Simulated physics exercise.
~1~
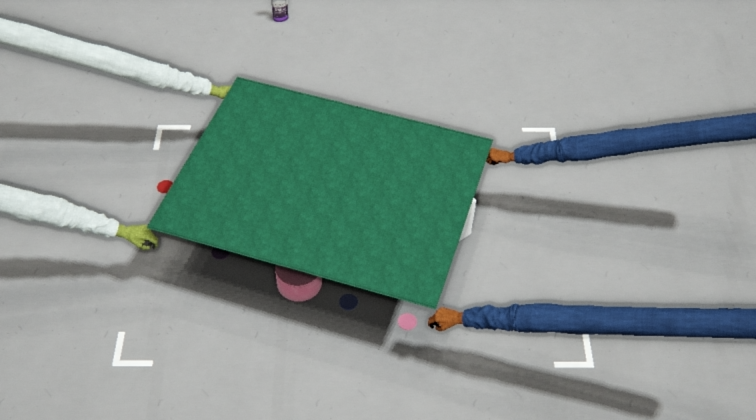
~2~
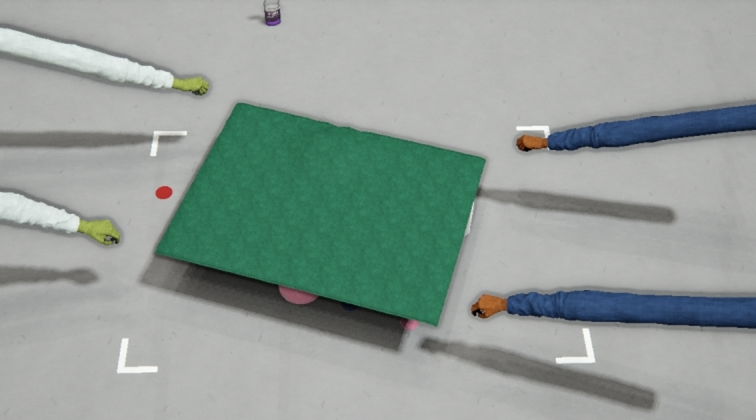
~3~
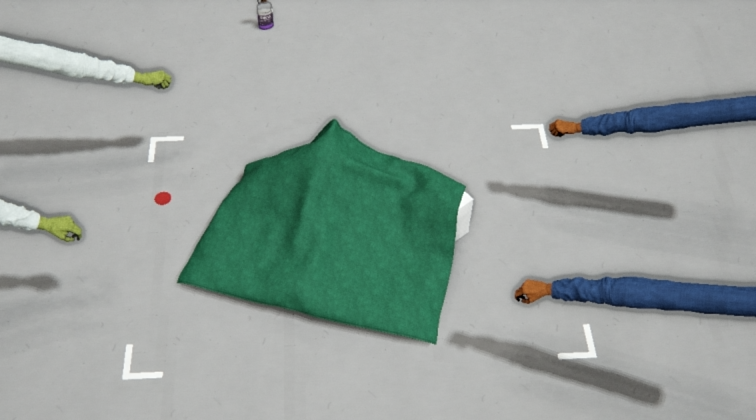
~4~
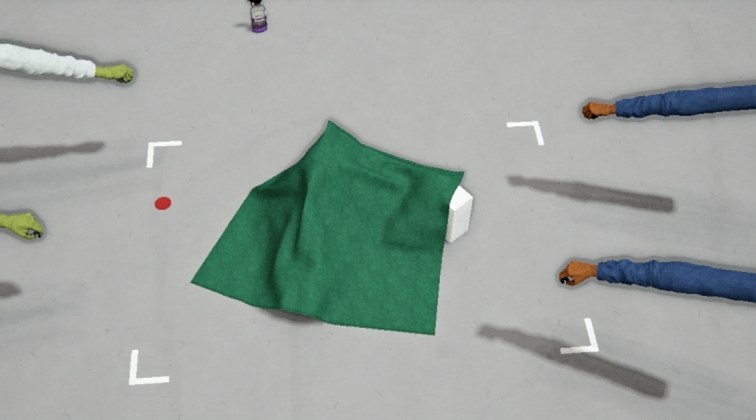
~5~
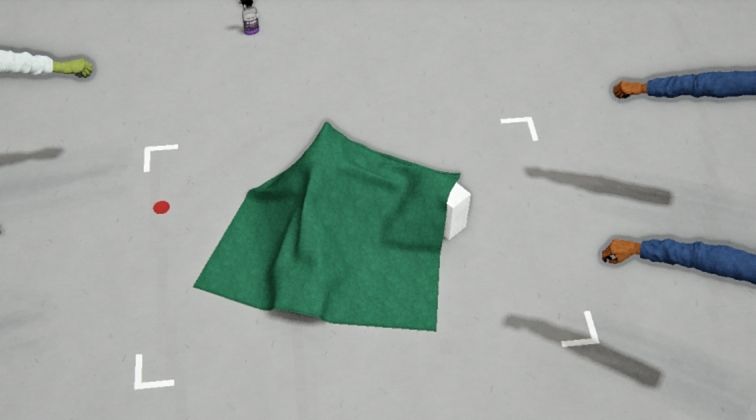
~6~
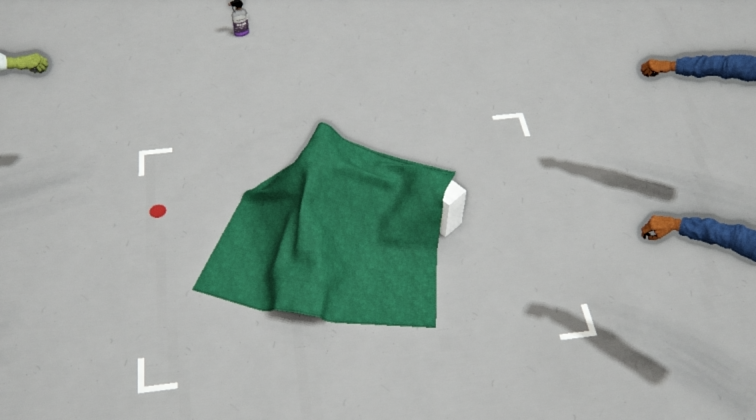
Four hands release a green cloth that drapes over objects, leaving a red disc uncovered.
